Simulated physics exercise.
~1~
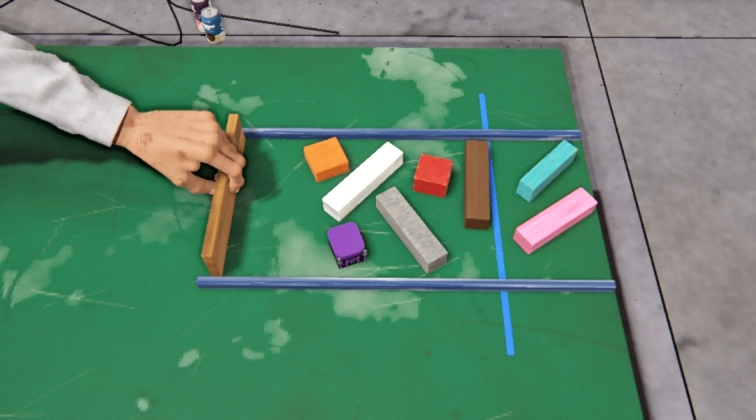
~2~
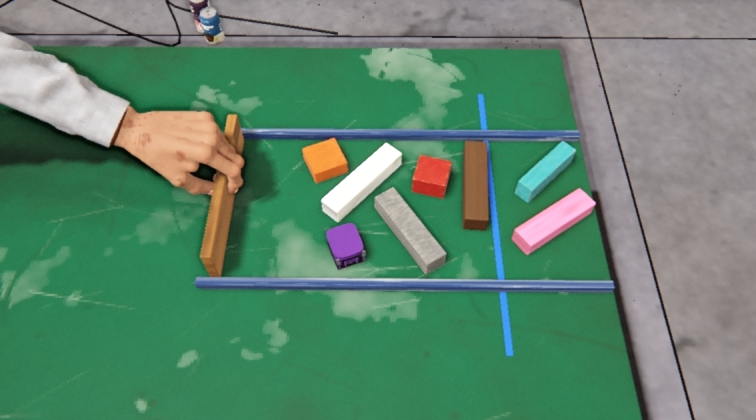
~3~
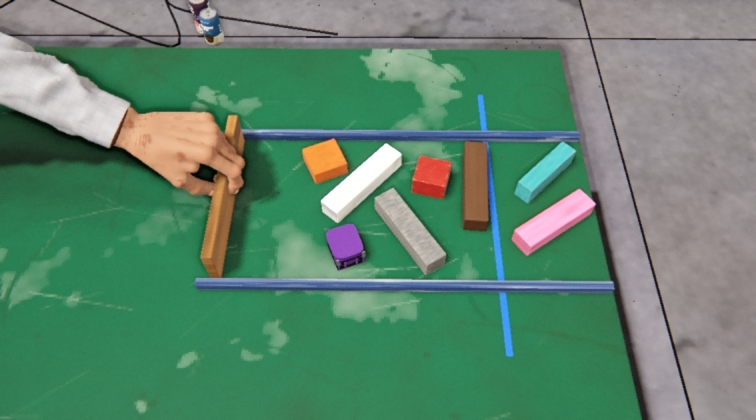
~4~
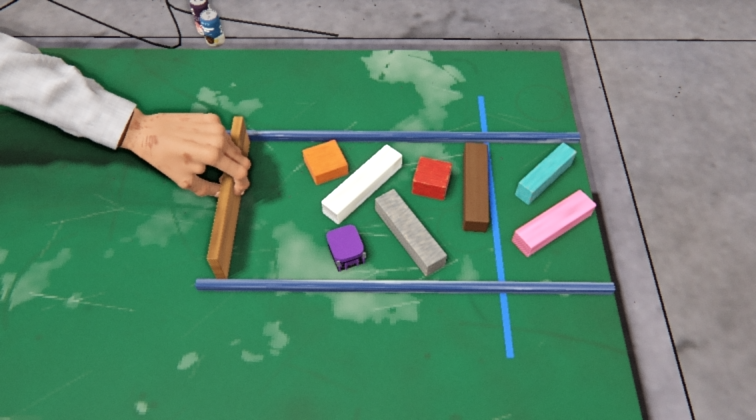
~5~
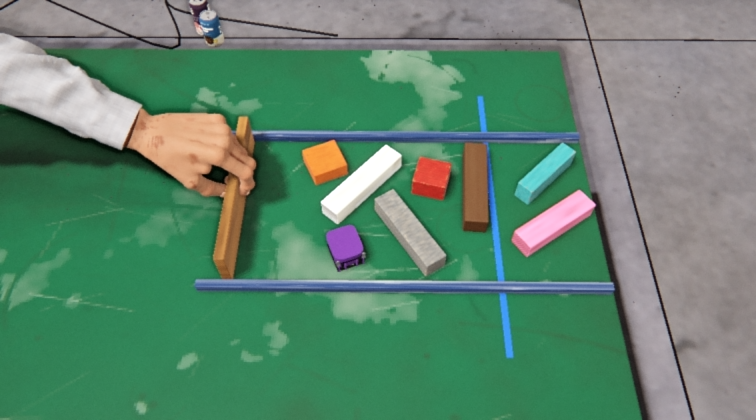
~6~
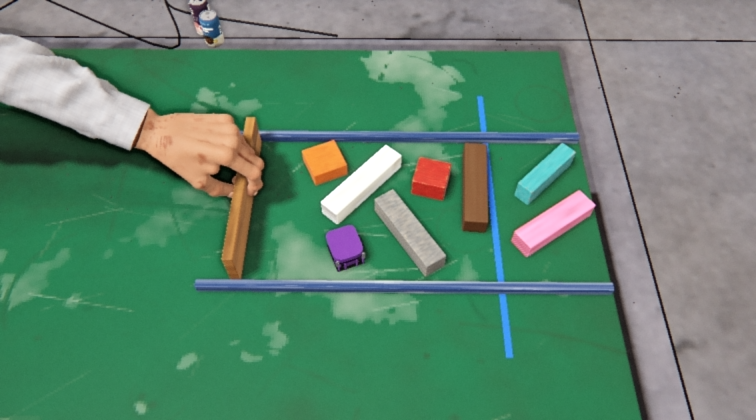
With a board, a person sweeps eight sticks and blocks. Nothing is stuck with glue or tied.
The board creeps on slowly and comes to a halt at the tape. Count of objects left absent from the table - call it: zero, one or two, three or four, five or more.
My call is one or two.
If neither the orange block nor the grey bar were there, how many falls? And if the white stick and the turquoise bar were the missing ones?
Result: 0 in the first case, with 0 in the second.
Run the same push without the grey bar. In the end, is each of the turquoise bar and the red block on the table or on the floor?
The turquoise bar is lost; the red block survives.
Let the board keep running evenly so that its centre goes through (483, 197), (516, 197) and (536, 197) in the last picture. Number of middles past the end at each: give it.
1, 3 and 4.
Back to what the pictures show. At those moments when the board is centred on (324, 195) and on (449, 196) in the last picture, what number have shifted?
Tally at point one: 2; at point two: 8.
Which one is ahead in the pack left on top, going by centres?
Going by centres, it is the pink stick.
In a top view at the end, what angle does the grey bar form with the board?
Some 5 degrees.
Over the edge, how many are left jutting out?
The number would be 2.
Early on, none off yet; turquoise bar at rest near (545, 174); pink stick at rest near (554, 223); brown stick at rest near (475, 186).
A while later, none off yet; turquoise bar moving near (552, 176); pink stick at rest near (554, 223); brown stick travelled a little near (516, 191).
Finally, the number that fall off is one or two; lost, turquoise bar.
